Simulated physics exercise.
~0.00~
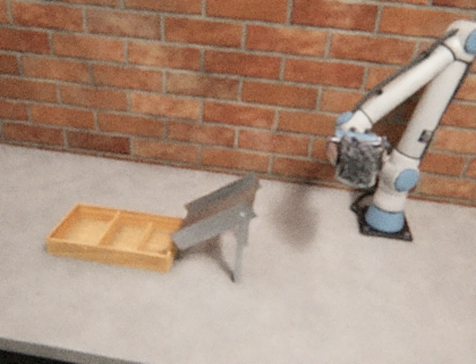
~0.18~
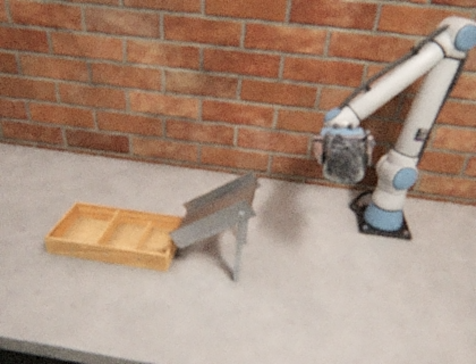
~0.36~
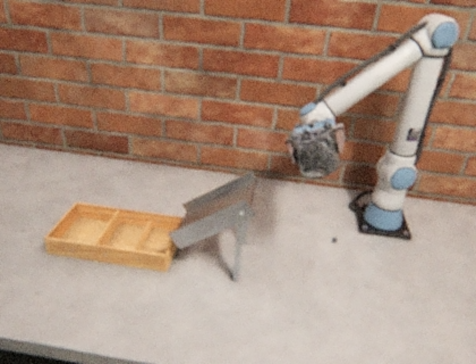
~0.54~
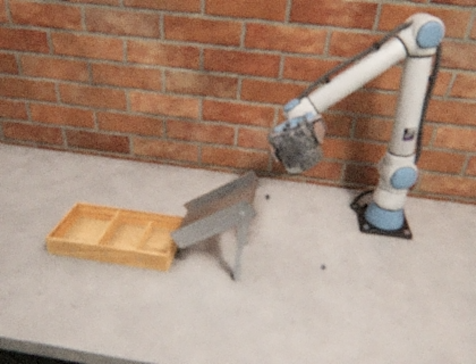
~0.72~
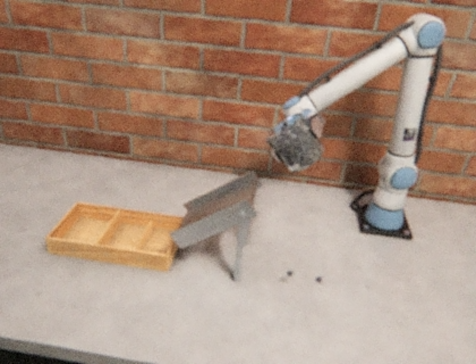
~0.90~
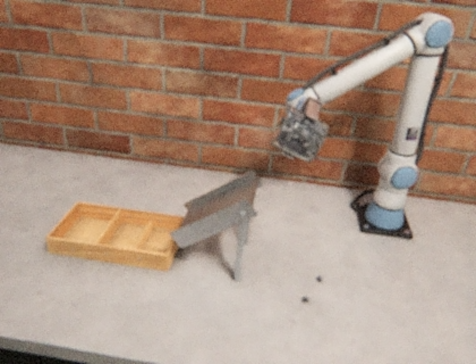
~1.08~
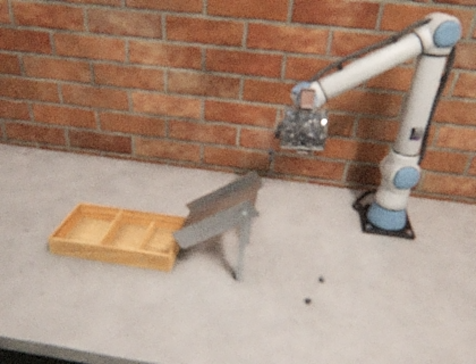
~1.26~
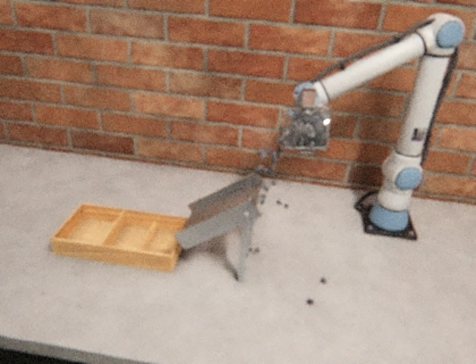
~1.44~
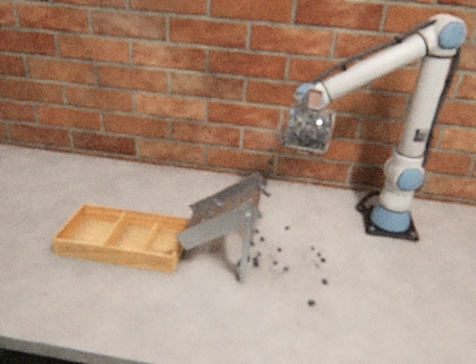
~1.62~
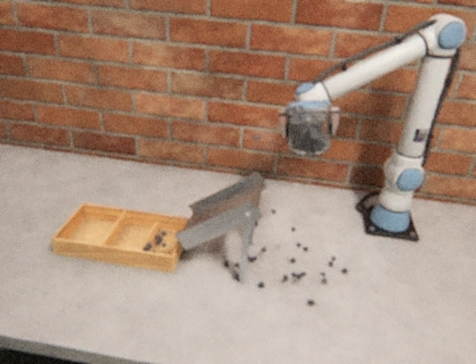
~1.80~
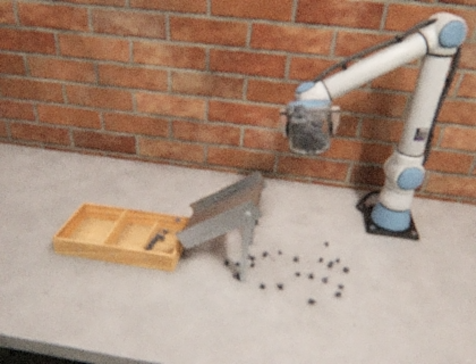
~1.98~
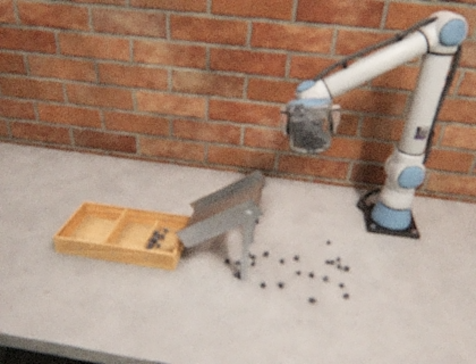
Robot arm swinging a cup left and tipping dark pebbles onto a grey chute, some reaching the wooden tray, others scattering tableward.
